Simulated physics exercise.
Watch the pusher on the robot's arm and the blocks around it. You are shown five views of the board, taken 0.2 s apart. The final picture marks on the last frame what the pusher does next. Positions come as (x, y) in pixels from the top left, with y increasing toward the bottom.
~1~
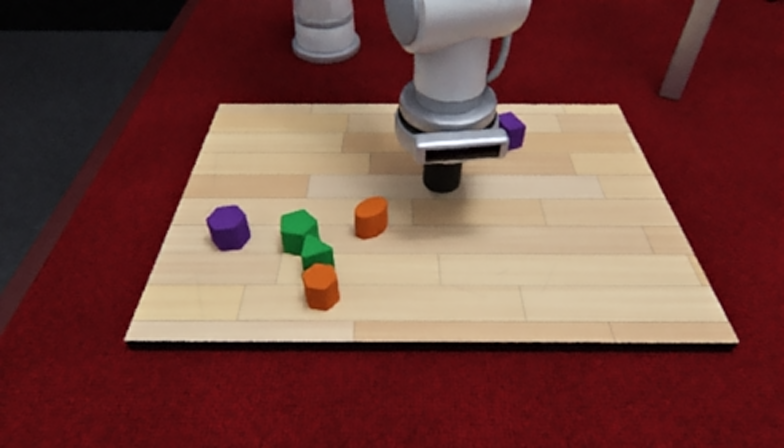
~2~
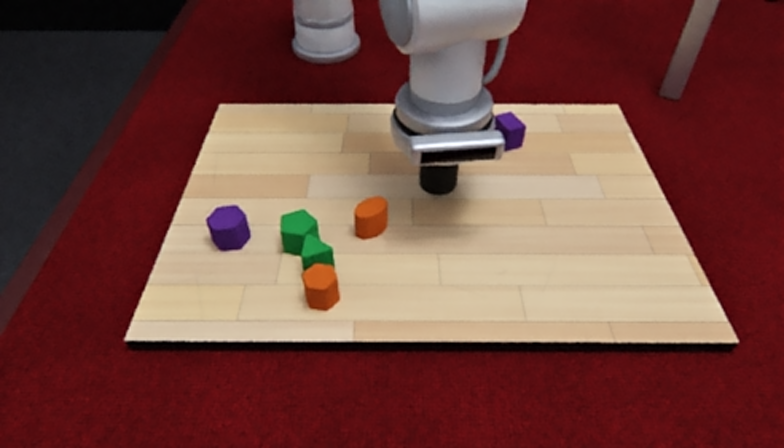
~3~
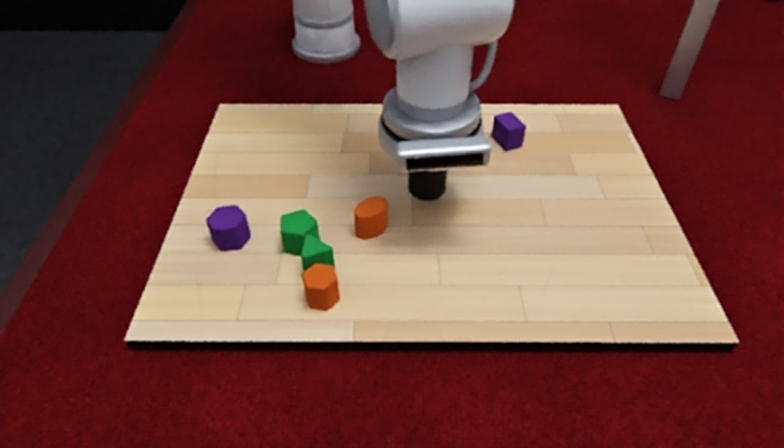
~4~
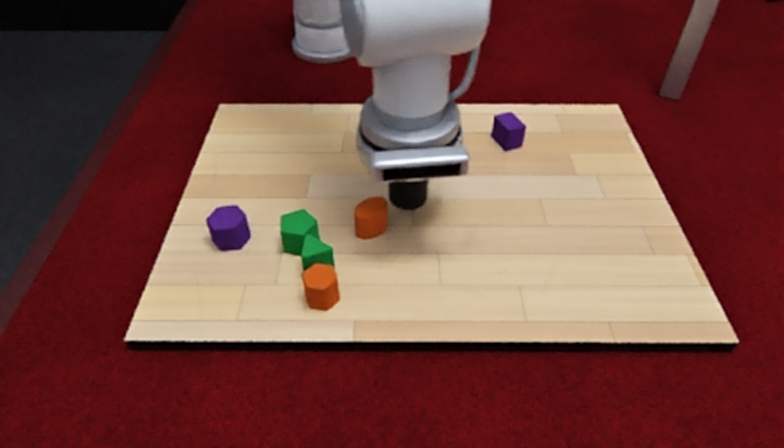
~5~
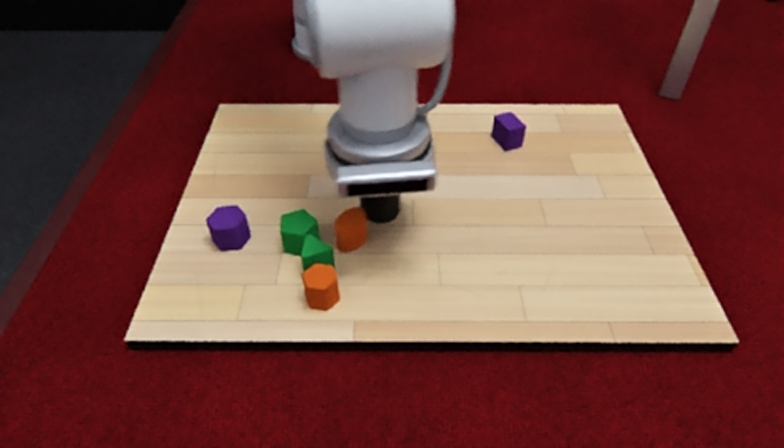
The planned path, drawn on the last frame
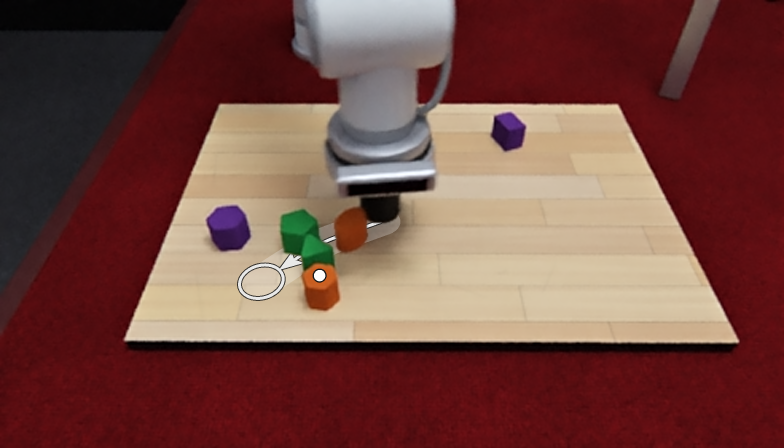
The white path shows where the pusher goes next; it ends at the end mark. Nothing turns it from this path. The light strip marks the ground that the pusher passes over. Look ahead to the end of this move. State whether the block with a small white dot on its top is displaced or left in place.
Somewhere new.
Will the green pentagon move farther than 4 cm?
It seems so.
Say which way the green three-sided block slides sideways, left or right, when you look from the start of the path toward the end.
Seen from start to end, it moves left.
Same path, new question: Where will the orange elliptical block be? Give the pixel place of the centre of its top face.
Its top middle is near (256, 288).
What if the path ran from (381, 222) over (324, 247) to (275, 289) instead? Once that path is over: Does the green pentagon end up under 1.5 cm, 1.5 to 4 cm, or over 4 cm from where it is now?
Answer: 1.5 to 4 cm.
The line goes from (381, 222) over (320, 244) to (261, 281); the dot is on the orange hexagon.
The first path, step by step. One third of the way, pusher at (339, 225); green three-sided block at (302, 258); orange elliptical block at (317, 238), turned 40° anticlockwise.
Two thirds of the way, pusher at (299, 244); green pentagon at (259, 229), turned 60° clockwise; green three-sided block at (285, 283), turned 45° anticlockwise; orange hexagon at (317, 284), turned 35° anticlockwise; orange elliptical block at (282, 260), turned 80° anticlockwise.
At the end, pusher at (259, 270); green pentagon at (241, 234), turned 85° clockwise; green three-sided block at (282, 297), turned 75° anticlockwise; orange hexagon at (317, 284), turned 35° anticlockwise; orange elliptical block at (256, 288), turned 150° anticlockwise.
